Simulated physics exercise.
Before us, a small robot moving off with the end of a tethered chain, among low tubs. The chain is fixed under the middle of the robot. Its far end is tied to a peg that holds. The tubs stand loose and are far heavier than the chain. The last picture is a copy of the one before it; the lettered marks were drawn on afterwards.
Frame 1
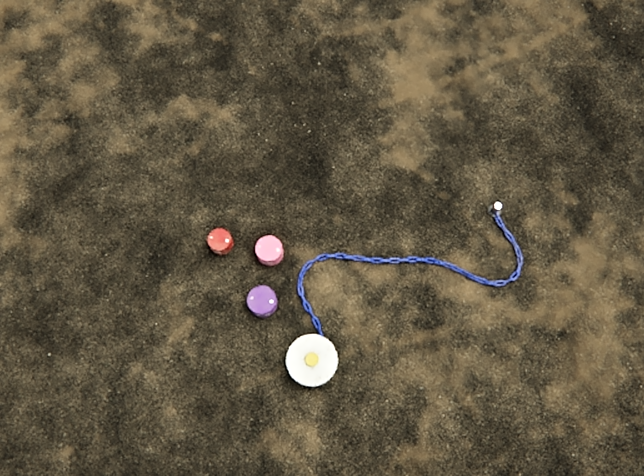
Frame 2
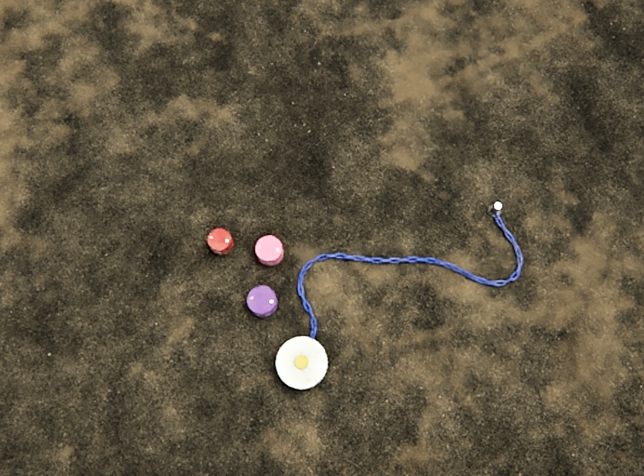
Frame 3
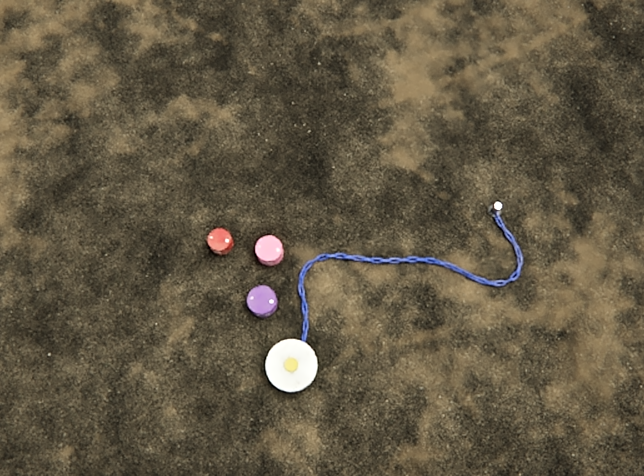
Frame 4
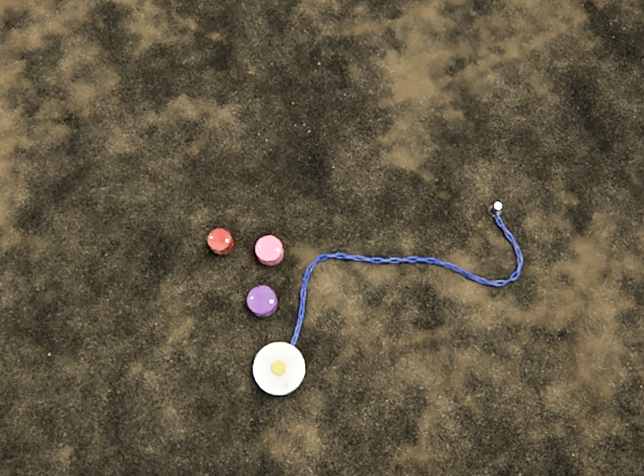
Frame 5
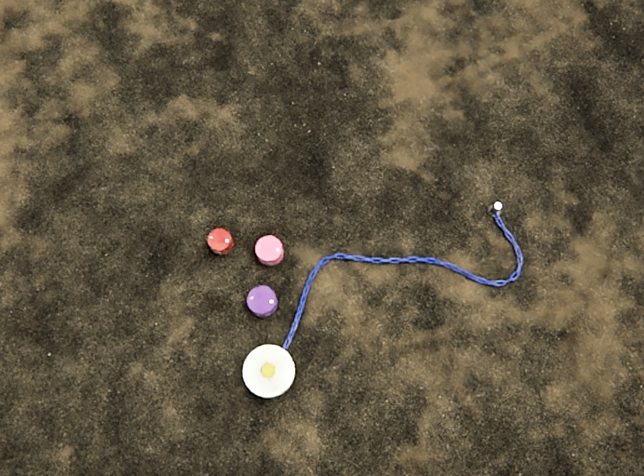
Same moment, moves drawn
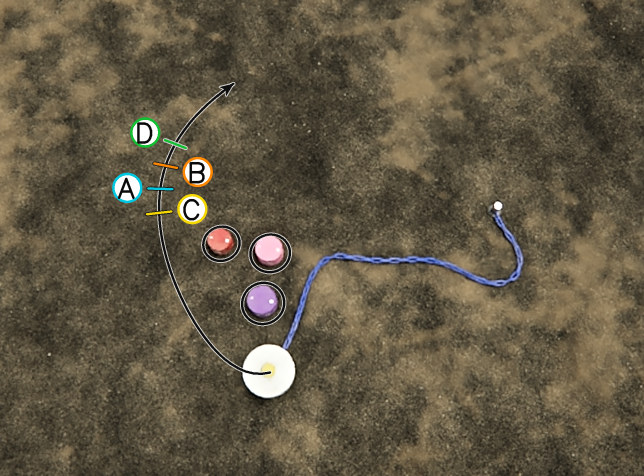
The video shows a round white disc attached to a blue chain, its far end fixed at a small peg, sliding slowly left across a mottled brown surface, passing below three small red, pink and purple tubs that stay still.
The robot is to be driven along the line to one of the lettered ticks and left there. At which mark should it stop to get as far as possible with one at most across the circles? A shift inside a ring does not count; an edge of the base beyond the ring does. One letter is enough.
The farthest stop within the limit is C.
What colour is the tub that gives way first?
The purple tub.
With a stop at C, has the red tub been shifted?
No.
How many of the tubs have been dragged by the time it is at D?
Three.
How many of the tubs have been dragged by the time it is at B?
Three.
On the copy, A at (160, 189); B at (166, 166); C at (159, 213); D at (175, 144); the route from (270, 373) via (160, 227) to (233, 84).
On C. First, robot (203, 336).
Then, robot (169, 270).
Finally, robot (157, 210); purple tub (264, 280); one over the rings.
By contrast, A has two over the rings; B has three over the rings; D has three over the rings.
